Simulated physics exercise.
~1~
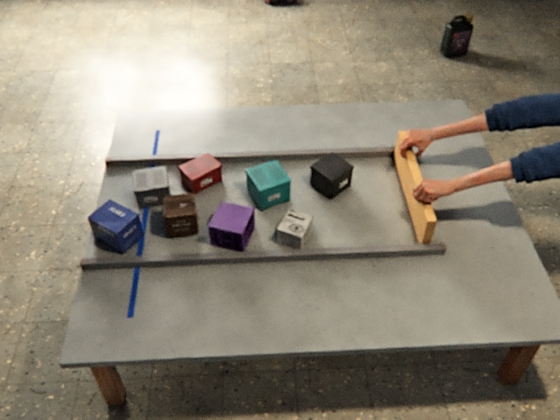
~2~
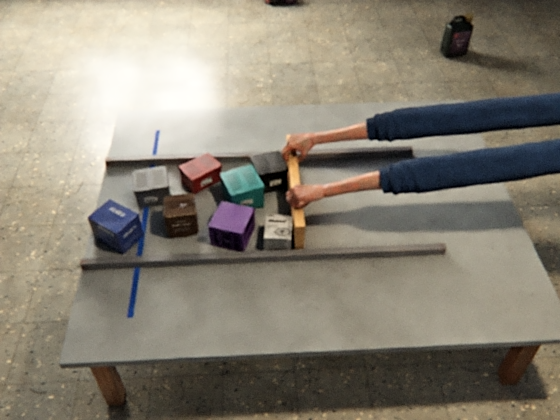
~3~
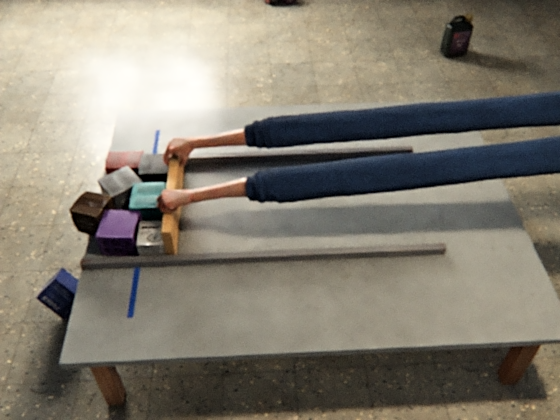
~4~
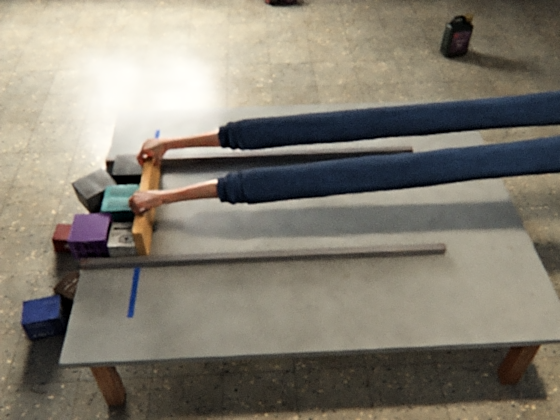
At the start, a scatter of colored boxes sits between two rails on a gray table, and two hands hold a wooden plank upright at the right. The arms push the plank left, and it gathers the black, white and turquoise boxes. It keeps sliding, crowding the group toward the left edge, where the blue box drops off and the brown one reaches the brink. The hands bring the plank to the blue tape strip. By the end, the red, brown and blue boxes have gone over, while the purple, turquoise and others stay bunched at the edge.
